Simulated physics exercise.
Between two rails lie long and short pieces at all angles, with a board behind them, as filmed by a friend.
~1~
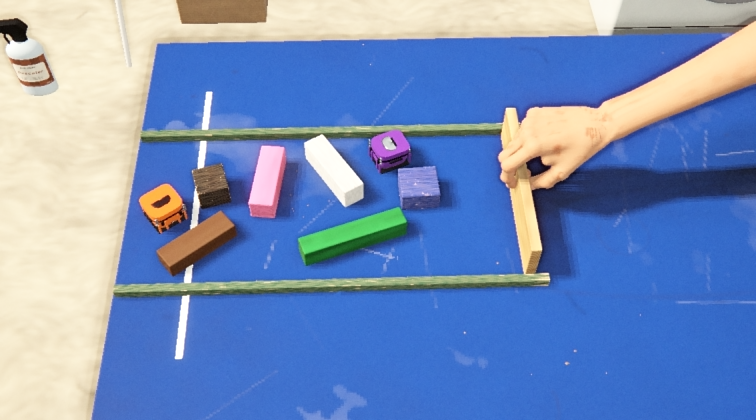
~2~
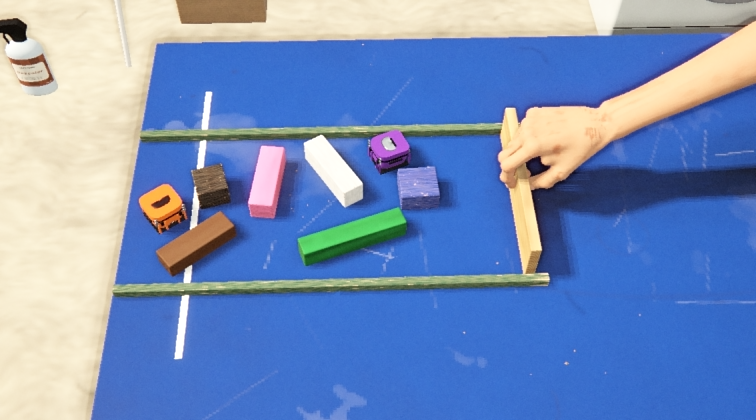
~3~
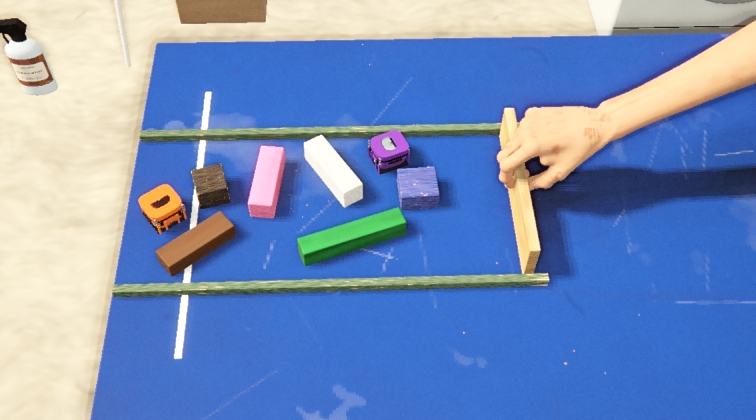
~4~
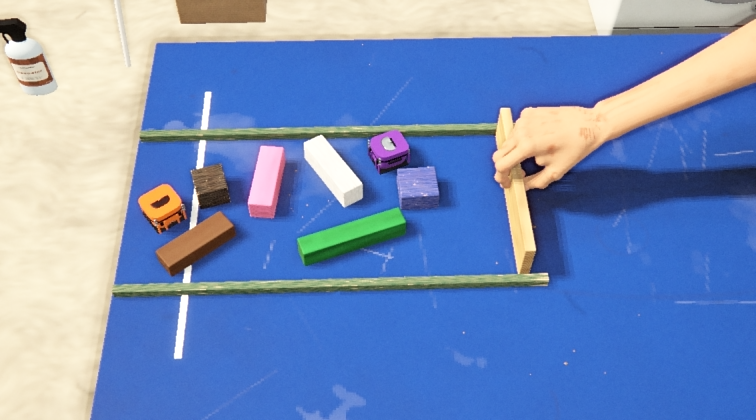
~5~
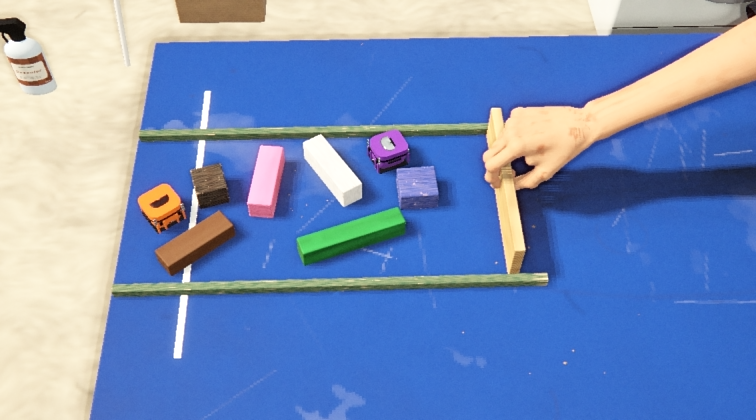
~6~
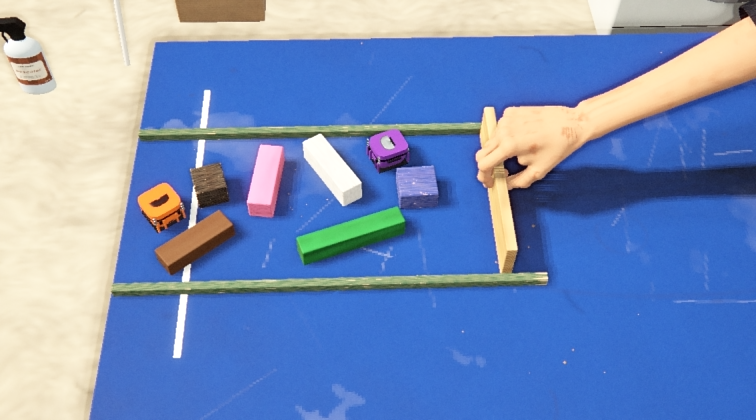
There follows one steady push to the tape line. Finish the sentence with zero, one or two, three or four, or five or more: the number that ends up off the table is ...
The number that ends up off the table is three or four.
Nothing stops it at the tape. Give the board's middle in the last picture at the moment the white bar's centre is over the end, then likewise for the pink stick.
About (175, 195), and (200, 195) for the other.
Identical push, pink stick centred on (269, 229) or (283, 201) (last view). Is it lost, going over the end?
Stays put; stays put.
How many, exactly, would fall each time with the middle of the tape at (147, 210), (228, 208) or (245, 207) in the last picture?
Respectively, 6, 0 and 0.
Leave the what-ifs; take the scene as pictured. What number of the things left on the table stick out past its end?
Looks like 2 of them.
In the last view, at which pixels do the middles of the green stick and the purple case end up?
The green stick comes to rest at (137, 256), and the purple case comes to rest at (182, 151).
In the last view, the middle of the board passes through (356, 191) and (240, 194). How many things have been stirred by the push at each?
Counts: 4 and 8.
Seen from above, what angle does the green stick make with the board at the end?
I'd estimate about 50 degrees.
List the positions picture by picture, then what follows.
The first picture shows orange case (163, 209); brown stick (197, 243); black block (212, 186); board (520, 188); tape (196, 210).
The second picture shows brown stick (197, 243); white bar (333, 170).
The third picture shows black block (211, 187); board (518, 188).
The fourth picture shows orange case (163, 209); pink stick (267, 182).
The fifth picture shows brown stick (196, 243); green stick (352, 236).
The sixth picture shows orange case (162, 208); brown stick (196, 242); black block (210, 185); board (497, 188); tape (194, 209).
Early on, none off yet; orange case at rest near (162, 208); brown stick at rest near (196, 242); black block at rest near (210, 185).
A while later, none off yet; orange case travelled about its own width near (138, 216); brown stick travelled a little near (182, 233); black block travelled well along near (148, 183).
Finally, the number that fall off is three or four; lost, pink stick, black block and orange case.
